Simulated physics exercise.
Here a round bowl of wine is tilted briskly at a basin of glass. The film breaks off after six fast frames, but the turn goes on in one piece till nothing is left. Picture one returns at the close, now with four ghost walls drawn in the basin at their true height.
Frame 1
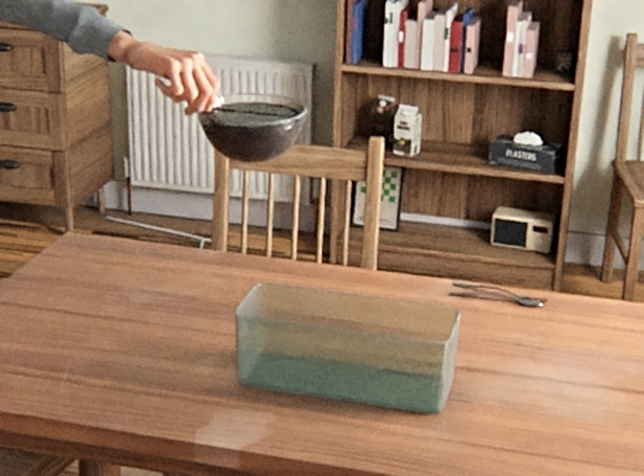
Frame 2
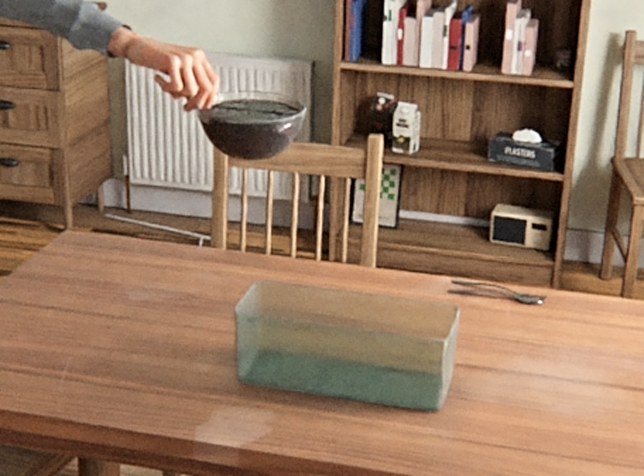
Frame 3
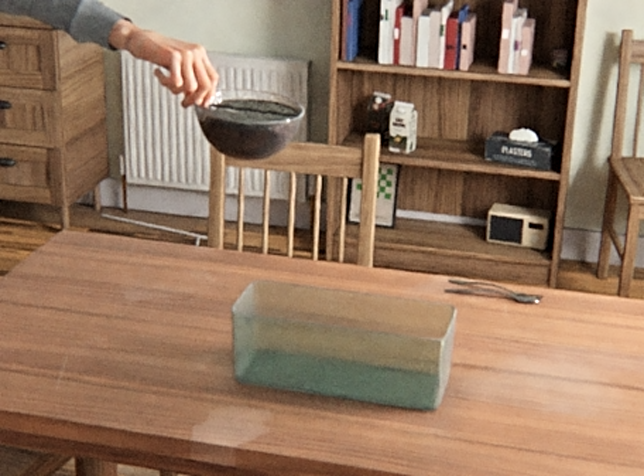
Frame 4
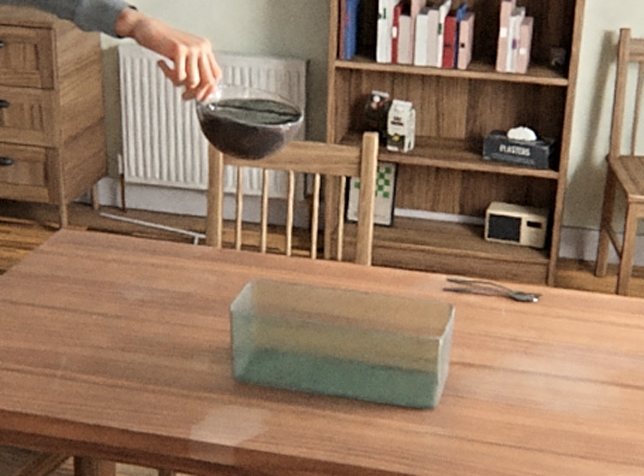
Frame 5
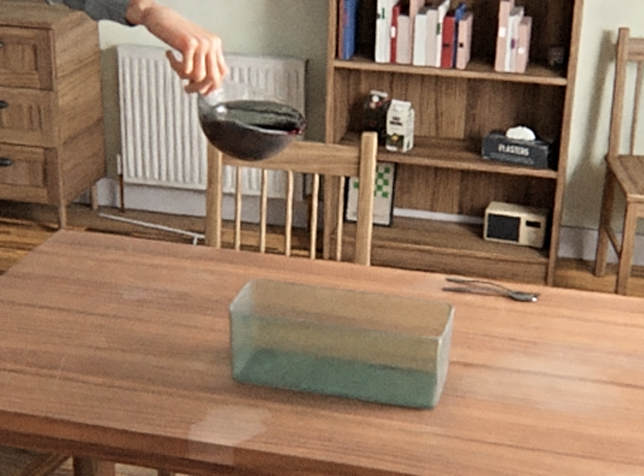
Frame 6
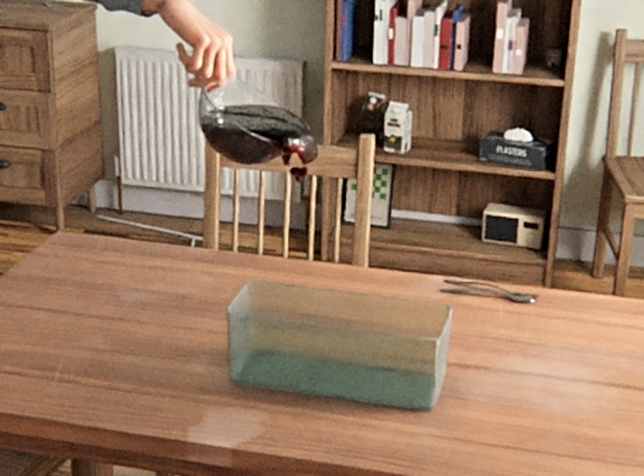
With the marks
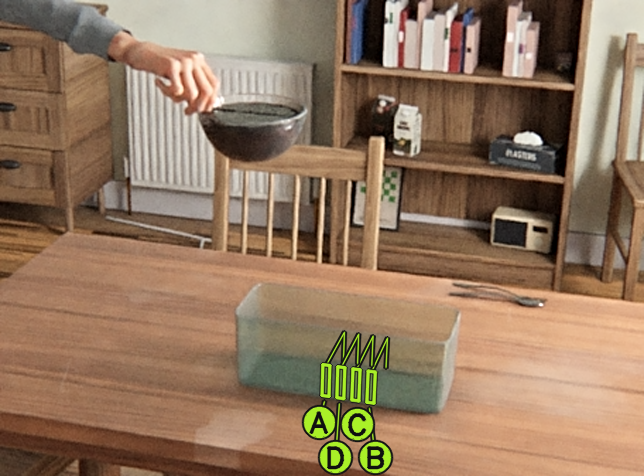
The footage shows a hand holding a round glass bowl of dark red wine above a wooden table with a rectangular glass basin, first keeping it upright, then tilting it rightward until wine runs over the lip.
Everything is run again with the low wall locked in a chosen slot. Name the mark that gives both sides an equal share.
It is C.
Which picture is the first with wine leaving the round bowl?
In picture 5.
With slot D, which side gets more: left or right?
The right side.
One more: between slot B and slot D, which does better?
Slot D.
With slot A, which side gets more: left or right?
The right one.
On the marked copy, A at (324, 401); B at (369, 408); C at (354, 405); D at (339, 403).
With A, about 18 % ends left of the wall and 76 % right of it; 5 % is lost outside.
With B, about 80 % ends left of the wall and 14 % right of it; 6 % is lost outside.
With C, about 47 % ends left of the wall and 48 % right of it; 5 % is lost outside.
With D, about 31 % ends left of the wall and 65 % right of it; 4 % is lost outside.
